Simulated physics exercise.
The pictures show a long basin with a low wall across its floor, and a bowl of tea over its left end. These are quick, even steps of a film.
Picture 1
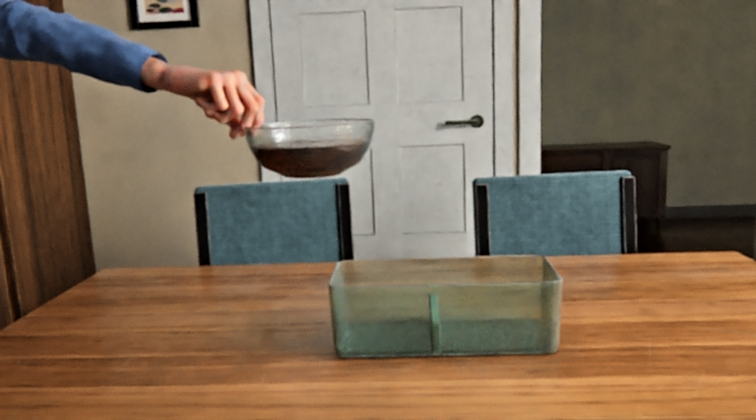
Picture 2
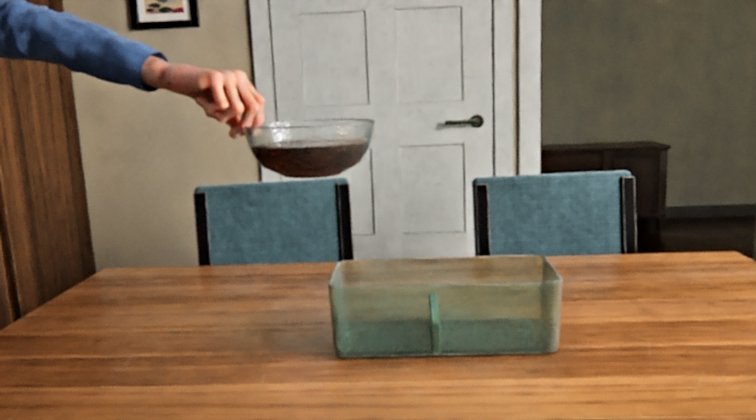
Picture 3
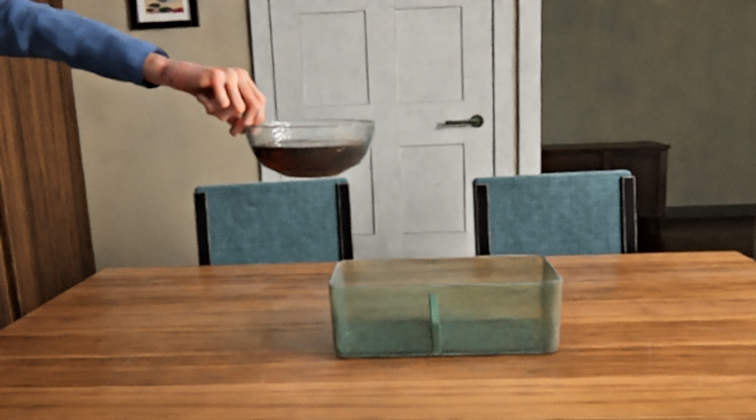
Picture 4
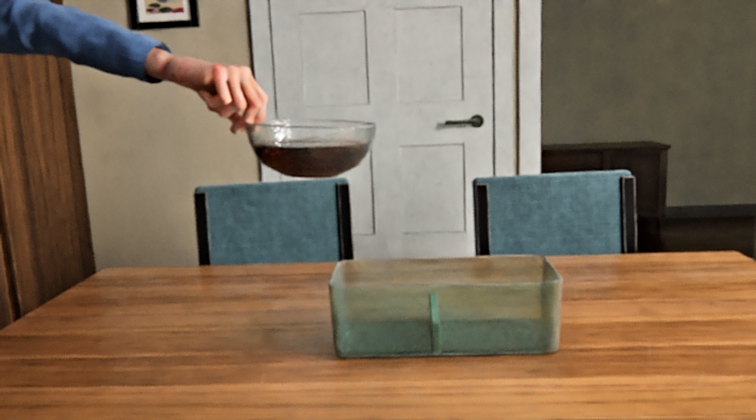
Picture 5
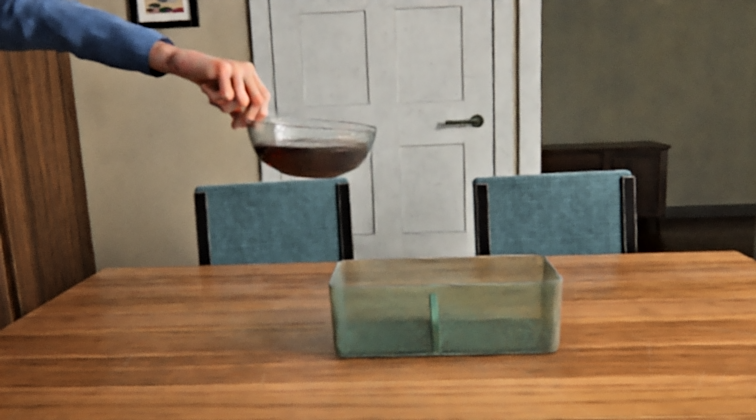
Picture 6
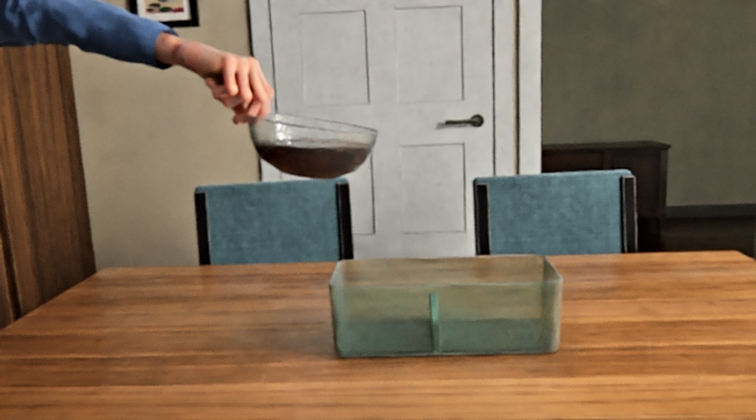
In a room with a wooden table, two blue chairs and a white door, a hand from the left holds a glass bowl of dark liquid above the left end of a long, greenish, clear basin with a low divider. The bowl stays level at first, then the hand slowly tilts it slightly rightward.
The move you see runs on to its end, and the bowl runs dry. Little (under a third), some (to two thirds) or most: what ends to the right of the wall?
It comes to less than a third.
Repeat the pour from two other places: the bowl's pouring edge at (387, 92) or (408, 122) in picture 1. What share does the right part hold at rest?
The first gives 50 %, the second 65 %.
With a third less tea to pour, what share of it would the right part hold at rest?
Close to 5 per cent.
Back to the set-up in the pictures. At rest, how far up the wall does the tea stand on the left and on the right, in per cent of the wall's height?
Near 60 on the left, 20 on the right.
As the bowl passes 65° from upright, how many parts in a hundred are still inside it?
Some 45 per cent.
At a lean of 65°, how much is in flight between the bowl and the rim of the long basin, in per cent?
Close to 50 per cent.
A moment on, the bowl is tipped part way and 47 per cent is still to pour, 4 is left of the wall and 0 right of it.
Next, the bowl is tipped on its side and 4 per cent is still to pour, 64 is left of the wall and 20 right of it.
Then the bowl is tipped right over and 0 per cent is still to pour, 76 is left of the wall and 21 right of it.
Later the bowl is tipped right over and 0 per cent is still to pour, 76 is left of the wall and 22 right of it.
In the end 76 per cent lies left of the wall, 22 right of it and 2 outside.
